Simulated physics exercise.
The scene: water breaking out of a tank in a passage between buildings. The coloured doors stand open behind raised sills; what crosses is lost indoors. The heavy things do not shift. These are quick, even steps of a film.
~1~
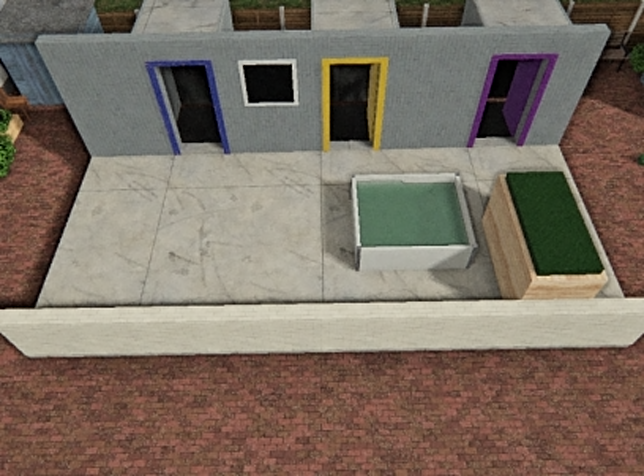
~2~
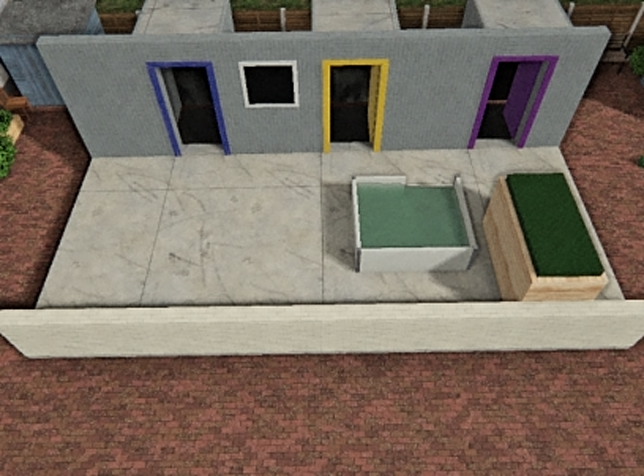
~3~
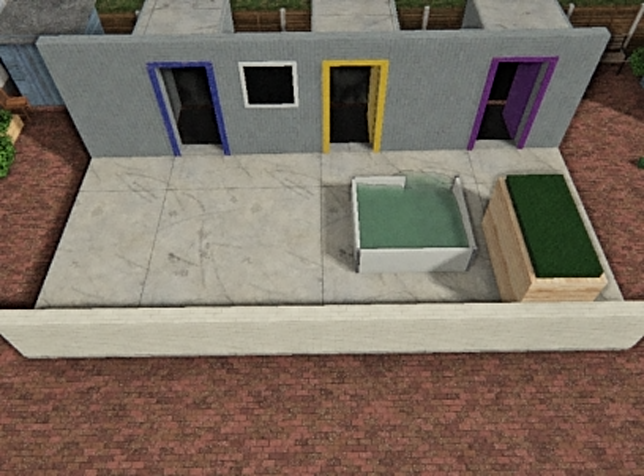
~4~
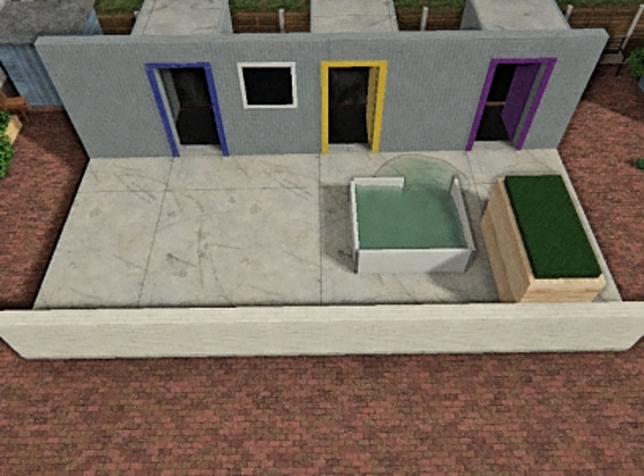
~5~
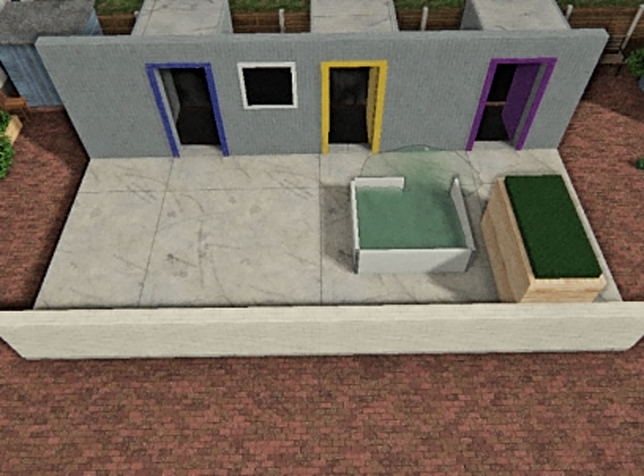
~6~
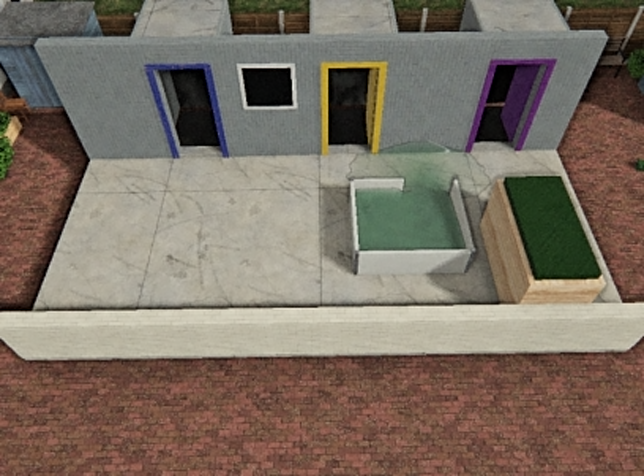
To begin with, a white-walled tank of still green water sits on a pale paved yard, with blue, yellow and purple doorways behind it. Then water pours out through a gap on the tank's far side and spreads in a thin, clear sheet across the paving toward the grey wall.
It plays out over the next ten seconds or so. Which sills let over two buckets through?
In the end: The yellow door takes more than that; the purple door takes more than that; the blue door stays under that.
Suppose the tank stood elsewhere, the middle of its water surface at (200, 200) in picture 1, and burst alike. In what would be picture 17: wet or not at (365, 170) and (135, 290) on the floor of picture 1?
In that order: Covered, clear.
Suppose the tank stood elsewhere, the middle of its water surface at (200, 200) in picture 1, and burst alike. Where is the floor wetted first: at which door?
That is the door marked blue.
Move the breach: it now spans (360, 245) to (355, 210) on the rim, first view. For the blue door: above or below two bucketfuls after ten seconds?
One by one: Blue stays under.
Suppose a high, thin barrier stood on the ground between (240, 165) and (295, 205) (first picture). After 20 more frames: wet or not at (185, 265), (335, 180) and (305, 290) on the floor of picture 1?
As listed: Free of water, awash, dry.
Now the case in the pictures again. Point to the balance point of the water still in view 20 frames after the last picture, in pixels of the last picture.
At about (391, 202).
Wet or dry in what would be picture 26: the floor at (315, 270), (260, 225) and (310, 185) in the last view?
One after the other: Not flooded, flooded, flooded.
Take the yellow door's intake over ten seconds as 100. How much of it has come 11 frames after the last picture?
Close to 30 %.
A moment on, water covers 10 % of the floor; the yellow door under two buckets in, the purple door wet at the sill, nothing in, the blue door not reached.
Next, water covers 20 % of the floor; the yellow door under two buckets in, the purple door over two buckets in, the blue door not reached.
Then, water covers 40 % of the floor; the yellow door over two buckets in, the purple door over two buckets in, the blue door wet at the sill, nothing in.
Later, water covers 55 % of the floor; the yellow door over two buckets in, the purple door over two buckets in, the blue door wet at the sill, nothing in.
In the end, water covers 55 % of the floor; the yellow door over two buckets in, the purple door over two buckets in, the blue door wet at the sill, nothing in.
